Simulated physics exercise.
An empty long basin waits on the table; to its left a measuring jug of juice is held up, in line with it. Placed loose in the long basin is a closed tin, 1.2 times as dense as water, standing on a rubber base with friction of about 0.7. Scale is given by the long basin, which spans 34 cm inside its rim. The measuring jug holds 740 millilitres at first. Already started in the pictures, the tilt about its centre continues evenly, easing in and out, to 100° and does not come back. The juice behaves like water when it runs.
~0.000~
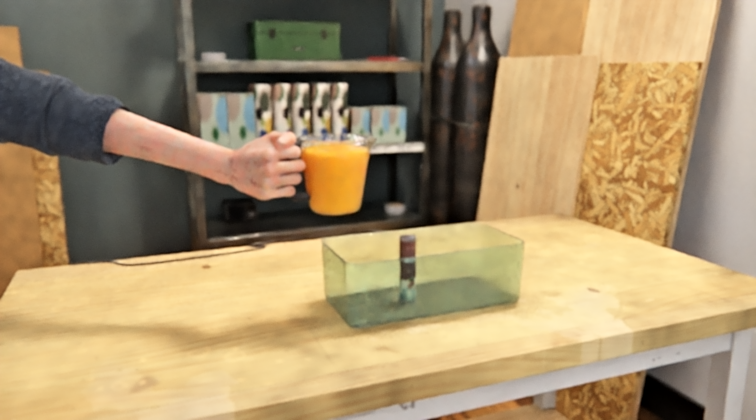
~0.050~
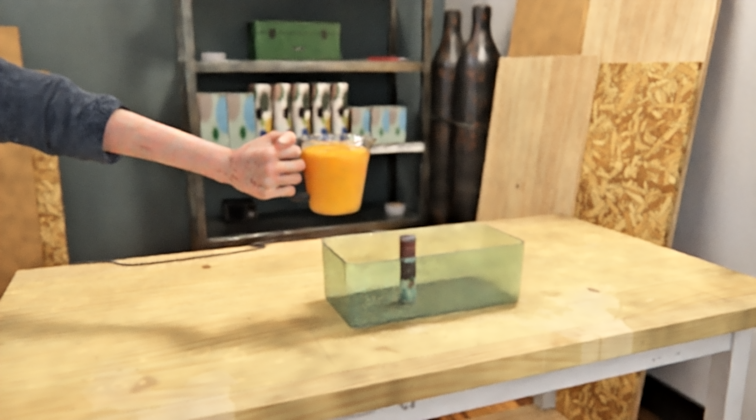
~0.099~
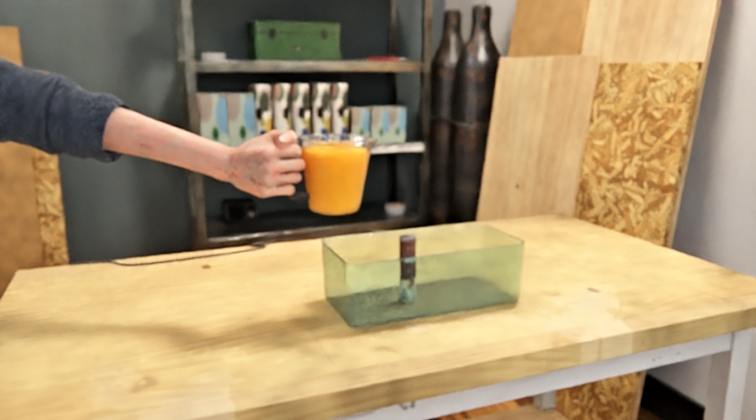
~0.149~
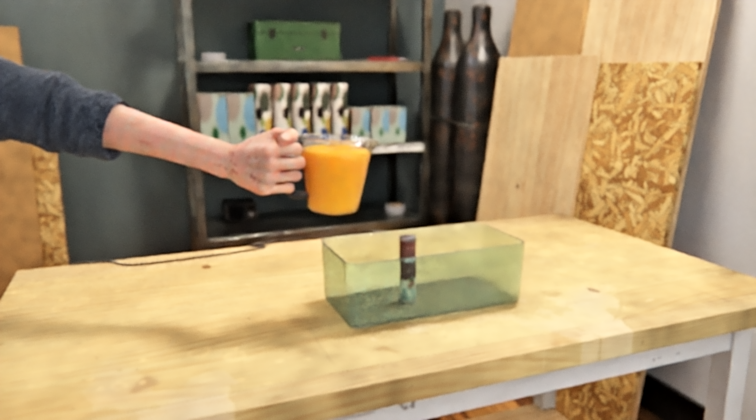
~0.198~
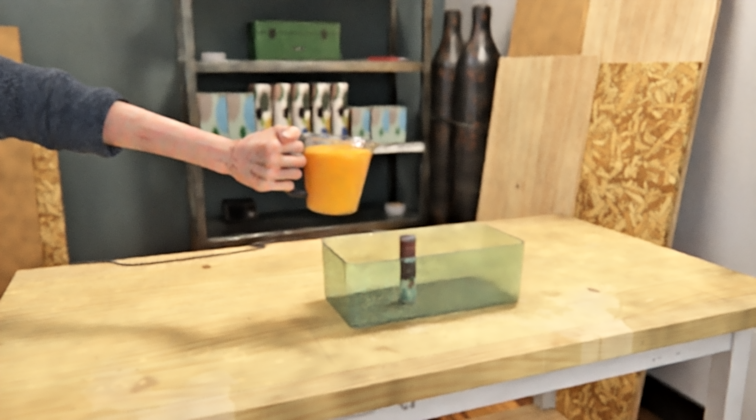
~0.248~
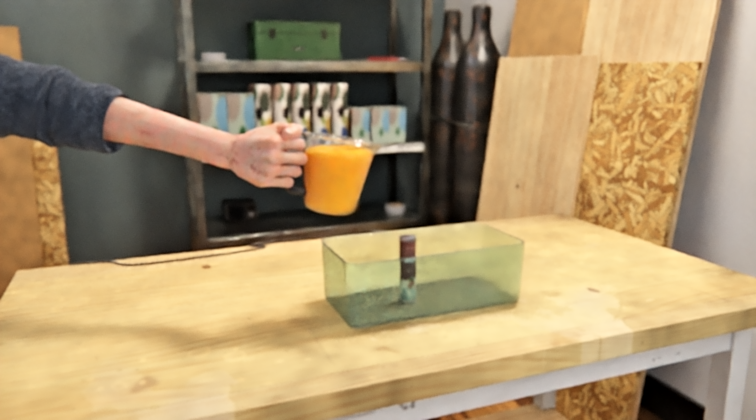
A hand holds a jug of orange juice above a table and slowly tilts it slightly right.
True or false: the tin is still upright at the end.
False.
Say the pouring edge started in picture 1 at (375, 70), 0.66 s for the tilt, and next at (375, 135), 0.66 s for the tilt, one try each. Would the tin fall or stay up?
In the first try it remains standing; in the second it comes down.
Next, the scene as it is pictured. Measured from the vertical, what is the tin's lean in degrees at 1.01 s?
0°.
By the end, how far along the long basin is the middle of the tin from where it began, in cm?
All told, the tin's centre has moved close to 8.0 cm.
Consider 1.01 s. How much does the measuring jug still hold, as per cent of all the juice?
Around 24 percent of it.
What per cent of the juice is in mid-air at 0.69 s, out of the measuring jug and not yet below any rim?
It comes to roughly 18 per cent.
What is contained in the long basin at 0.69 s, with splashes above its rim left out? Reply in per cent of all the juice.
At that time the basin holds about 6 per cent of the liquid.
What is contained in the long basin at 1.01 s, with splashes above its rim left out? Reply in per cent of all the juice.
About 60 %.
Then, 0.69 s in, the tilt is 60° and 76 per cent is still to pour; the tin stands where it began.
Then, 1.01 s in, the tilt is 93° and 23 per cent is still to pour; the tin stands where it began.
Then, 1.35 s in, the tilt is 100° and 1 per cent is still to pour; the tin lies on its side.
Then, 1.72 s in, the tilt is 100° and 0 per cent is still to pour; the tin lies on its side.
Finally, the tin lies on its side.
